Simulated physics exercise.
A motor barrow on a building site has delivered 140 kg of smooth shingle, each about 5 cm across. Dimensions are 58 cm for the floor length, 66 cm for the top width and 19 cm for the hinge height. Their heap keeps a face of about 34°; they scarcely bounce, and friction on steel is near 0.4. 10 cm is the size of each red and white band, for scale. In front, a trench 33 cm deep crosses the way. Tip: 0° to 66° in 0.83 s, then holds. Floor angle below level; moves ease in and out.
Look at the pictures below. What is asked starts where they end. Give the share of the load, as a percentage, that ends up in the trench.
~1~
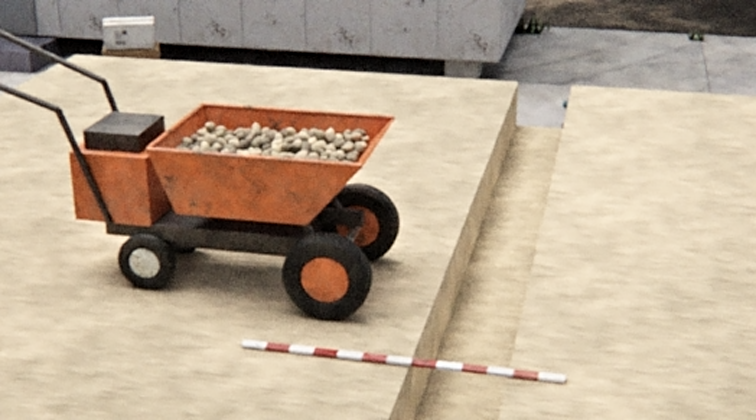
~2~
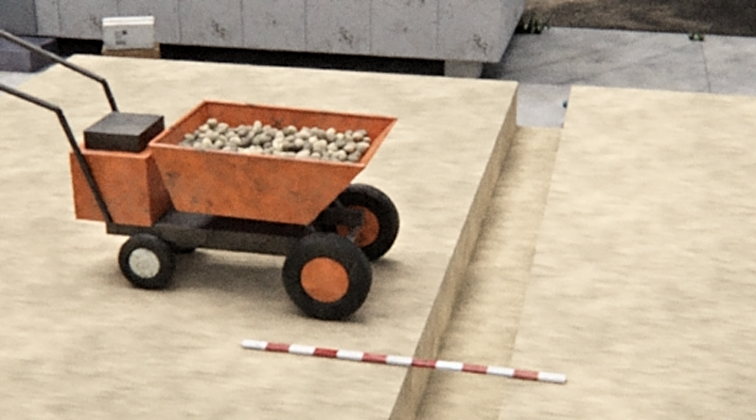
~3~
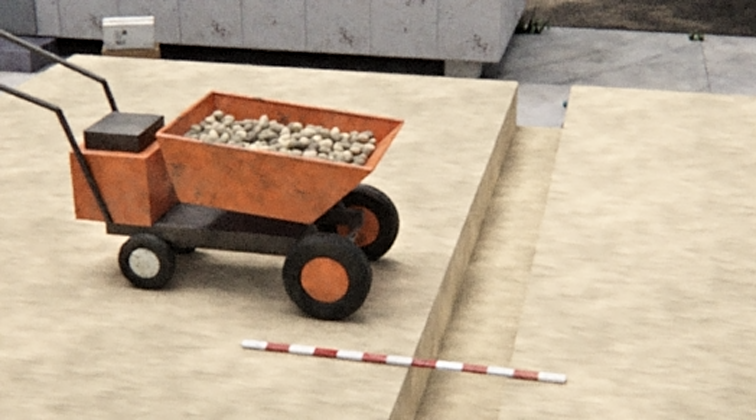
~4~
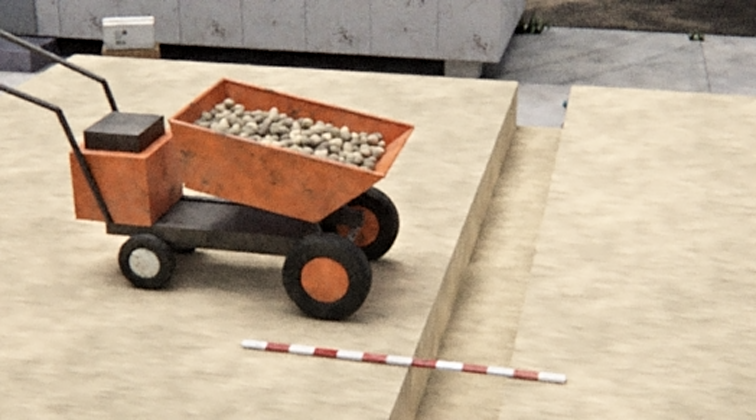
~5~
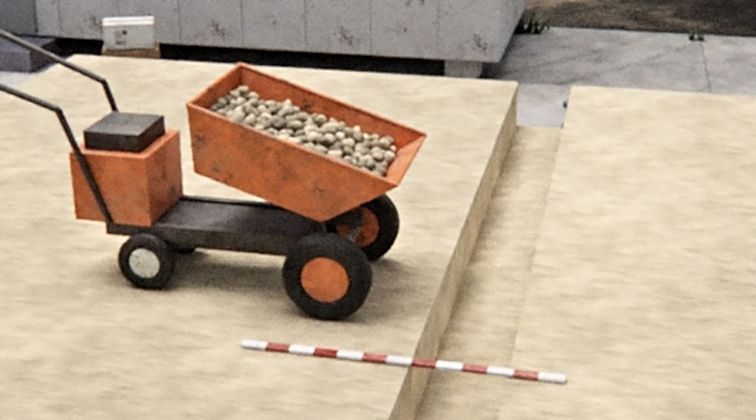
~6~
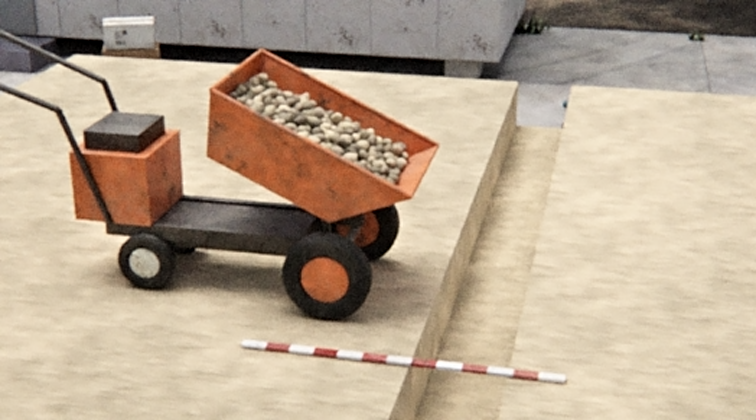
53 %.
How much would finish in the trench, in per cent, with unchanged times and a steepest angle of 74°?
Share in trench: Approx. 50%.
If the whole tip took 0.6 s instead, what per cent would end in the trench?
I'd put it at some 45 in a hundred.
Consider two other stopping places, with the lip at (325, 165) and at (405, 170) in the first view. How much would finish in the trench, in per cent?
The first gives about 90 percent and the second about 20 percent.
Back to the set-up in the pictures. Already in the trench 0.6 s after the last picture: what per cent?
Around 20 per cent of it.
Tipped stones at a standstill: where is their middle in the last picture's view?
Resting centre: About (516, 339).
Then, 0.3 s after the last picture the floor is at 55°, 100 % in the skip; the foremost stones are at (447, 209).
Then, 0.6 s after the last picture the floor is at 66°, 72 % in the skip, 22 % in the trench, 6 % past the trench; the foremost stones are at (540, 301).
Then, 0.9 s after the last picture the floor is at 66°, 23 % in the skip, 31 % in the trench, 45 % past the trench; the foremost stones are at (713, 305).
Then, 2.9 s after the last picture the floor is at 66°, 0 % in the skip, 53 % in the trench, 47 % past the trench; the foremost stones are past the picture's edge.
